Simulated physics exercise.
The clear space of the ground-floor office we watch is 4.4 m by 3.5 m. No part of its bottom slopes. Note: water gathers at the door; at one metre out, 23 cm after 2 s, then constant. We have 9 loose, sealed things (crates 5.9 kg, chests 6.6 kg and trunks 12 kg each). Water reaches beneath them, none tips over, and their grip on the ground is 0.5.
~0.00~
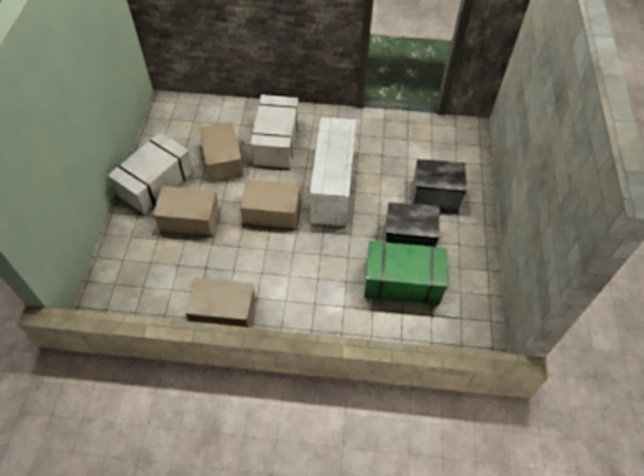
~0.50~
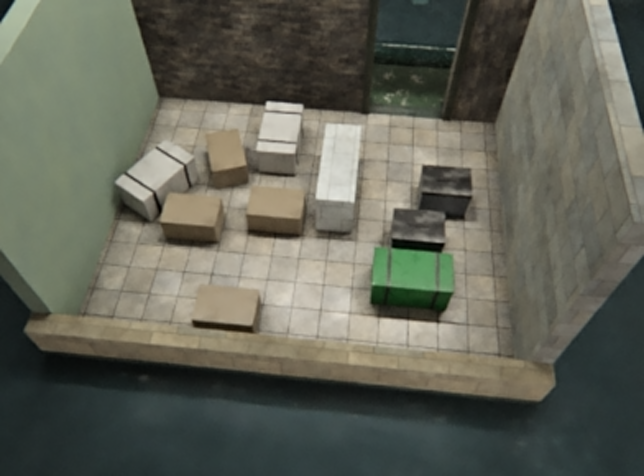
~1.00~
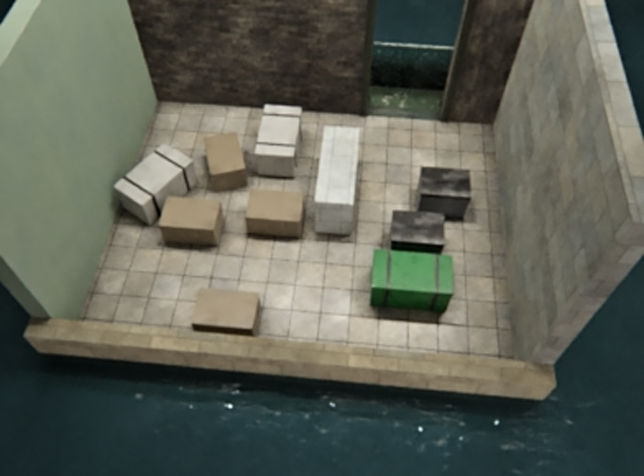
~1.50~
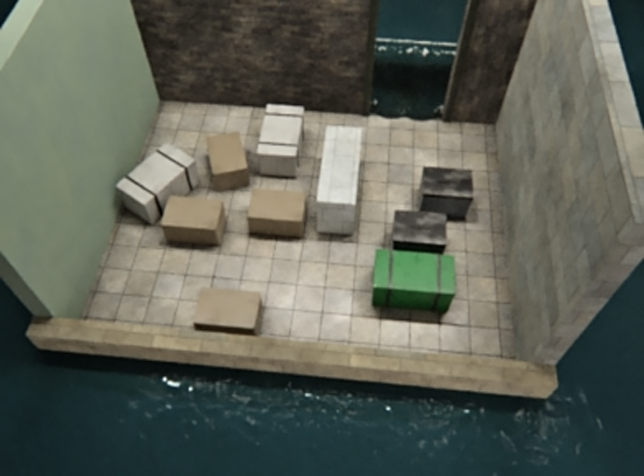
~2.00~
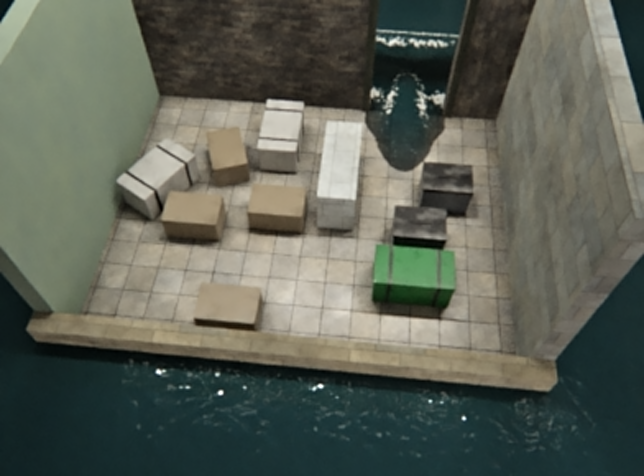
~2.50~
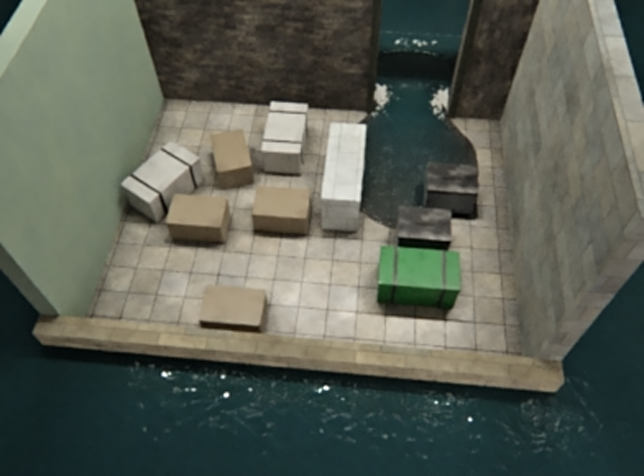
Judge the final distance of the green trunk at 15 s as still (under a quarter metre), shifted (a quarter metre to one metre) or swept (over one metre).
The move is big.
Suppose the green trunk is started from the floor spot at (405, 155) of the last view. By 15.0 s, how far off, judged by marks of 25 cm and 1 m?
Looks like it is swept a long way.
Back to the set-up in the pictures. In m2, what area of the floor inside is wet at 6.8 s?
I'd put it close to 13 m2.
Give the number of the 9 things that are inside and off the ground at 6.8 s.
Count: 5.
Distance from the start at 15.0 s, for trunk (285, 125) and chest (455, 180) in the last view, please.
They sit 50 cm and 300 cm away, in the order given.
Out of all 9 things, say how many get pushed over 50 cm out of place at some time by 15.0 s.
By my tally, 9.
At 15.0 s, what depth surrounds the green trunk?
Somewhere close to 10 cm.
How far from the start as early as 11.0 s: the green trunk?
Roughly 300 cm by then.
After 3.5 s the green trunk is near (421, 284), 0.2 m from its start, aground; 1 afloat.
After 6.8 s the green trunk is near (341, 312), 1.0 m from its start, afloat; 5 afloat.
After 11.0 s the green trunk is near (158, 155), 3.2 m from its start, afloat; 9 afloat.
After 15.0 s the green trunk is near (253, 164), 2.2 m from its start, afloat; 9 afloat.
